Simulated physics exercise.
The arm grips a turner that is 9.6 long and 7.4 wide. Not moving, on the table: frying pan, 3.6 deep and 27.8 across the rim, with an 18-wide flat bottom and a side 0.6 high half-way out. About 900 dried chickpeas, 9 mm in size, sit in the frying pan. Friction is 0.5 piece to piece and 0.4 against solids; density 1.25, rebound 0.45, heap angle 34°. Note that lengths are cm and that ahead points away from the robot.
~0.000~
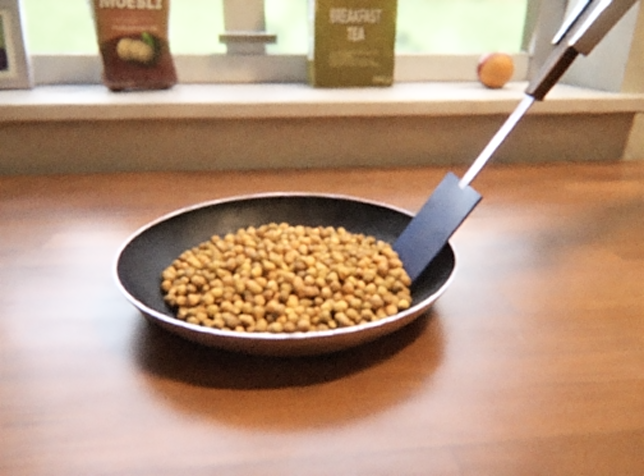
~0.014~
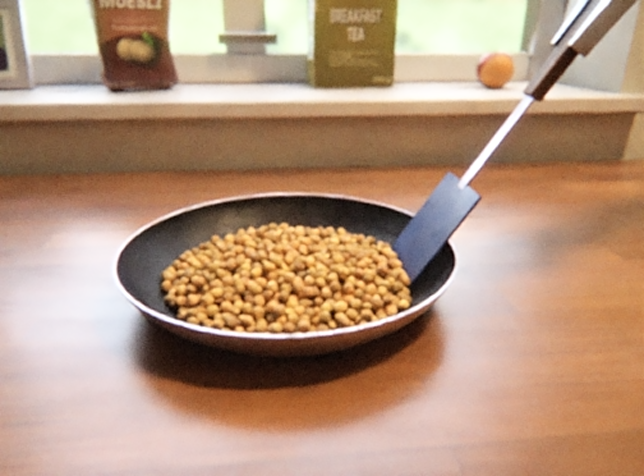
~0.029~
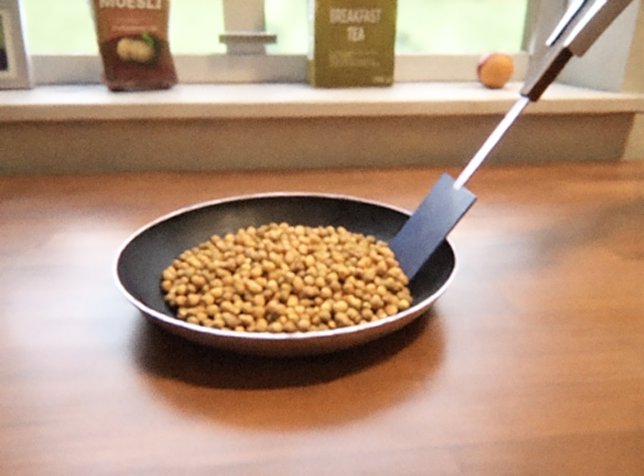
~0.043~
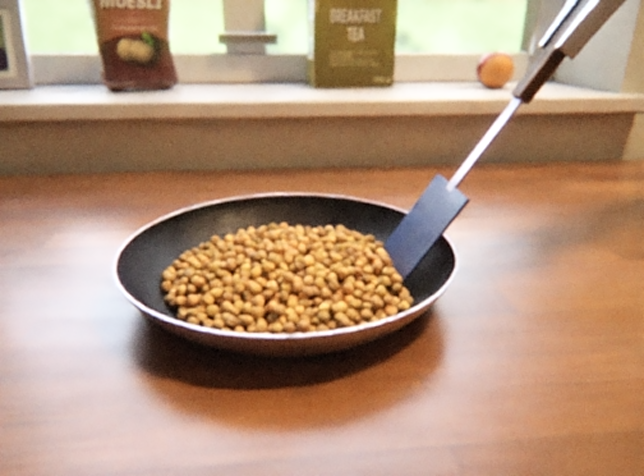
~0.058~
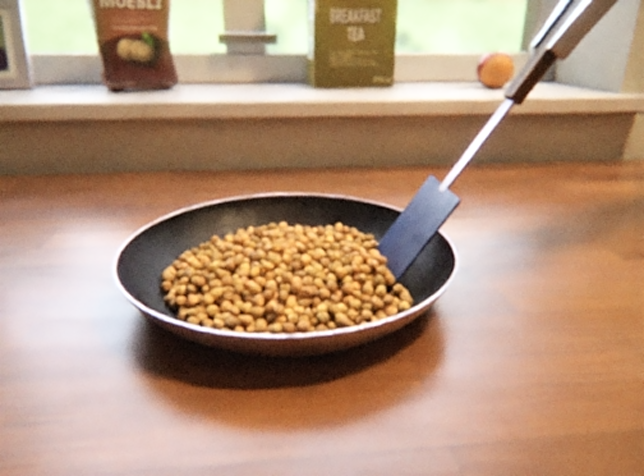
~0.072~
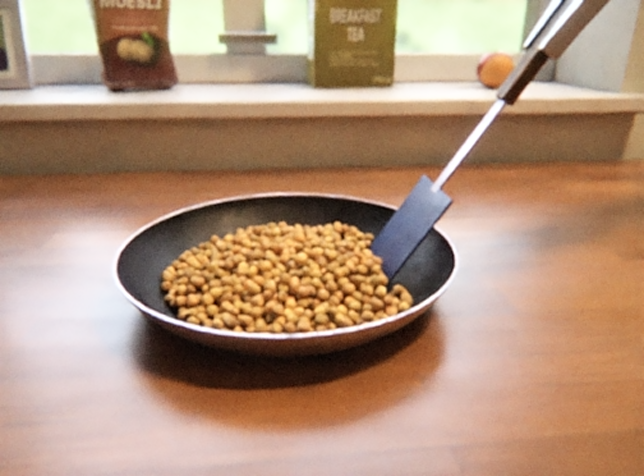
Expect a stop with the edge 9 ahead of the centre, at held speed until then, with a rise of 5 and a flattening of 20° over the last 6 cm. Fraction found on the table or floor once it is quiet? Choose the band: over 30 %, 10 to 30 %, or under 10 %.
Under 10 %.
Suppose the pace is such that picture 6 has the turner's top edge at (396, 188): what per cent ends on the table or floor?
That share would be some 15 percent.
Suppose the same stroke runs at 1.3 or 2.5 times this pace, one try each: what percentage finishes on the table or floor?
Some 5 and 15 per cent.
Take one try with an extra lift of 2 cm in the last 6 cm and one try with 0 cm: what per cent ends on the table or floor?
Result, in order: Approx. 0 % and 5 %.
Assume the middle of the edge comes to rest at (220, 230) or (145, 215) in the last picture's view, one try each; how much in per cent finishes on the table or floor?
Respectively about 0 and 10 percent end on the table or floor.
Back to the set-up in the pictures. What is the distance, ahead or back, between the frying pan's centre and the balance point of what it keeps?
Roughly 4.5 cm ahead.
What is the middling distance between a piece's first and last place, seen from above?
It comes to some 4 cm.
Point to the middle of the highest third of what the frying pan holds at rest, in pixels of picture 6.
You'll find it at about (182, 266).
After 0.21 s, sloping 56°, highest piece 4 above the table; 900 in the frying pan.
After 0.34 s, sloping 49°, highest piece 4 above the table; 900 in the frying pan.
After 0.61 s, sloping 36°, highest piece 4 above the table; 887 in the frying pan, 13 on the table or floor.
After 1.66 s, sloping 36°, highest piece 4 above the table; 886 in the frying pan, 14 on the table or floor.
In the end, 886 in the frying pan, 14 on the table or floor. That is 2 % on the table or floor.
